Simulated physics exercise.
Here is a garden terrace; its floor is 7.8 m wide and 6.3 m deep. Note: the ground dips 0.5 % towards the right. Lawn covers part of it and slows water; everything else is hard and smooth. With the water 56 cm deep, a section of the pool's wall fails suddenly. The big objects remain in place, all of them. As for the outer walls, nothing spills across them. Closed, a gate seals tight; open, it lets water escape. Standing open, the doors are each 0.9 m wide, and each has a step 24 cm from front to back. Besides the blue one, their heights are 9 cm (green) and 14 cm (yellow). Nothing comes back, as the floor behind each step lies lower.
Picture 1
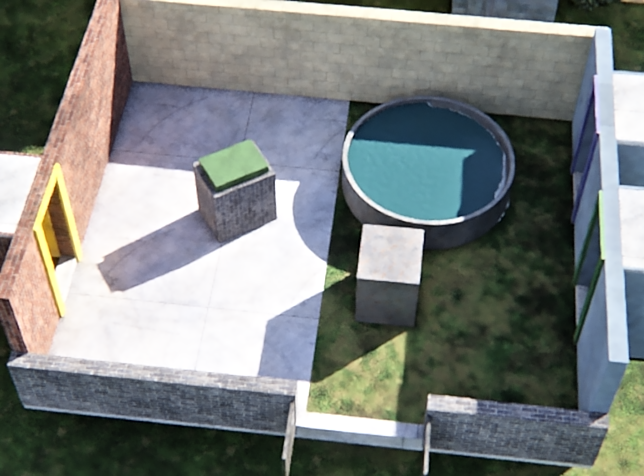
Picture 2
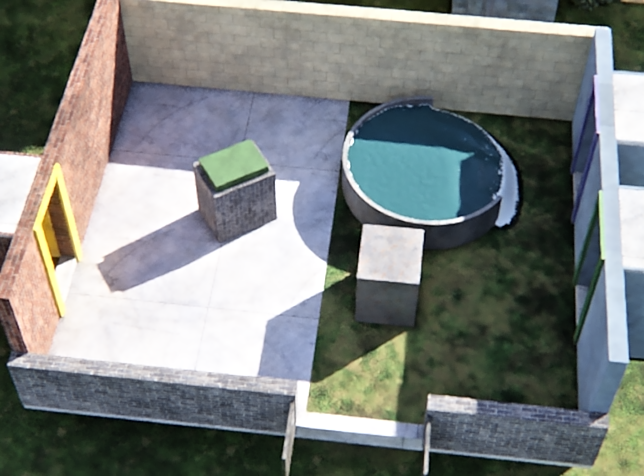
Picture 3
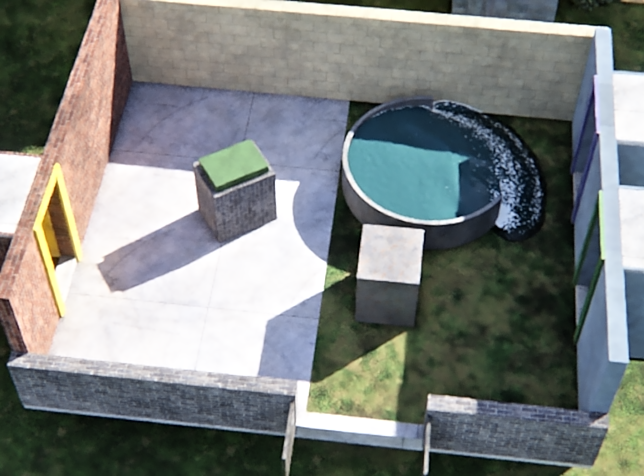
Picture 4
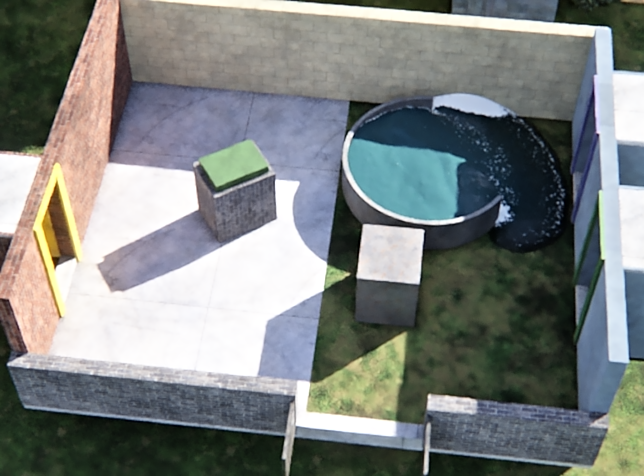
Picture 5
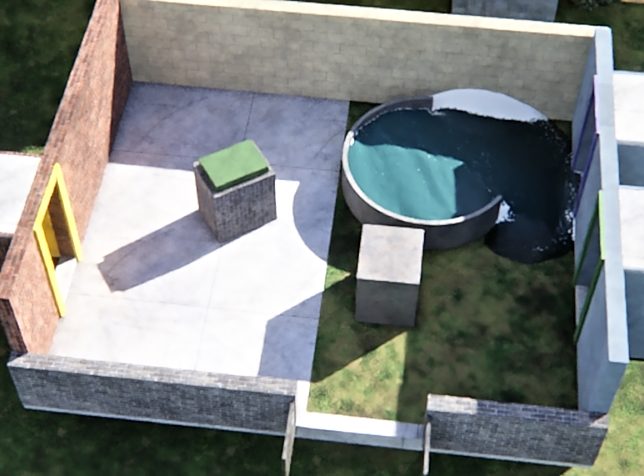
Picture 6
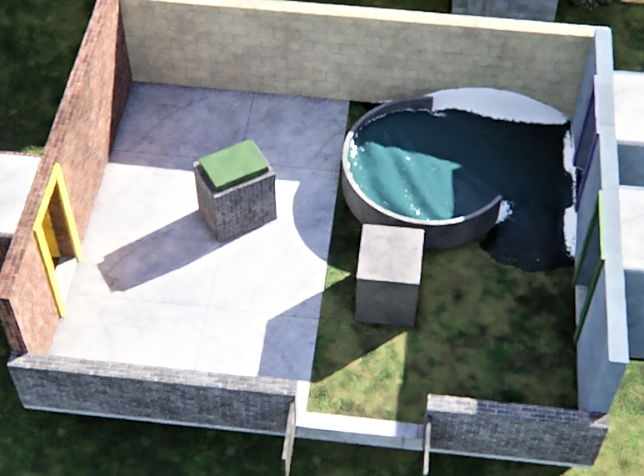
A round pool in a walled yard burst open on its right side, and dark water poured out over the grass, spread wider, and reached the wall on the right.
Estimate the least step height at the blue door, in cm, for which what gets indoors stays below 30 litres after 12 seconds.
Close to 32 cm is just enough.
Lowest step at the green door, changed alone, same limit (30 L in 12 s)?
Roughly 7.0 cm at the green door.
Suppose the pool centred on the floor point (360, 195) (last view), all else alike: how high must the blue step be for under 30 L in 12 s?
Minimum: Approx. 25 cm.
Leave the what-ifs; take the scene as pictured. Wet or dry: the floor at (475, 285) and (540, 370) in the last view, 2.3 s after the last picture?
Taking them as asked: Awash, then awash.
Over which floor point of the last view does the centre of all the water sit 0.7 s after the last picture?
Look at about (465, 175) in the last view.
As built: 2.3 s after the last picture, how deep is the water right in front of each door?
Depths, in cm - green: 11, blue: 28, yellow: 0.
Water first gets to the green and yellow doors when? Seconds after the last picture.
Green: 0.5 s; yellow: 8.0 s.
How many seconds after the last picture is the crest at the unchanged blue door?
Roughly at 1.0 s.
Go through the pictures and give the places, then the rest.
In the first frame, still water, 56 cm deep, in the pool at (428, 161); the blue door at (585, 155) is dry.
In the second frame, the gap is at (497, 153), the front 0.3 m out at a hidden place; the back of the pool holds 56 cm.
In the third frame, the gap is at (497, 154), the front 0.6 m out at (538, 223); the back of the pool holds 56 cm.
In the fourth frame, the front is at (560, 228), 1.0 m from the gap at (497, 155); 3.2 m2 of floor is wet, 56 cm left at the back.
In the fifth frame, the front is at (549, 120), 1.3 m from the gap at (496, 155); 4.3 m2 of floor is wet, 56 cm left at the back.
In the sixth frame, the gap is at (496, 156), the front 1.6 m out at (569, 122); the back of the pool holds 51 cm; water is at the blue door at (585, 155).
Then, 0.7 s after the last picture water covers 15 % of the floor, deepest (52 cm) near (538, 125); 33 cm at the blue door, 90 litres in over its 9 cm step.
Then, 2.3 s after the last picture water covers 30 % of the floor, deepest (30 cm) near (559, 142); 28 cm at the blue door, 351 litres in over its 9 cm step.
Then, 11.3 s after the last picture water covers 95 % of the floor, deepest (12 cm) near (576, 429); 9 cm at the blue door, 531 litres in over its 9 cm step.
At the blue door as built, the water peaked near 36 cm, 1.1 s after the last picture.
With a step of 27.5 cm, 66 litres would have come in within the 12 s; with 37 cm, 10 litres. So under 30 litres takes about 32 cm.
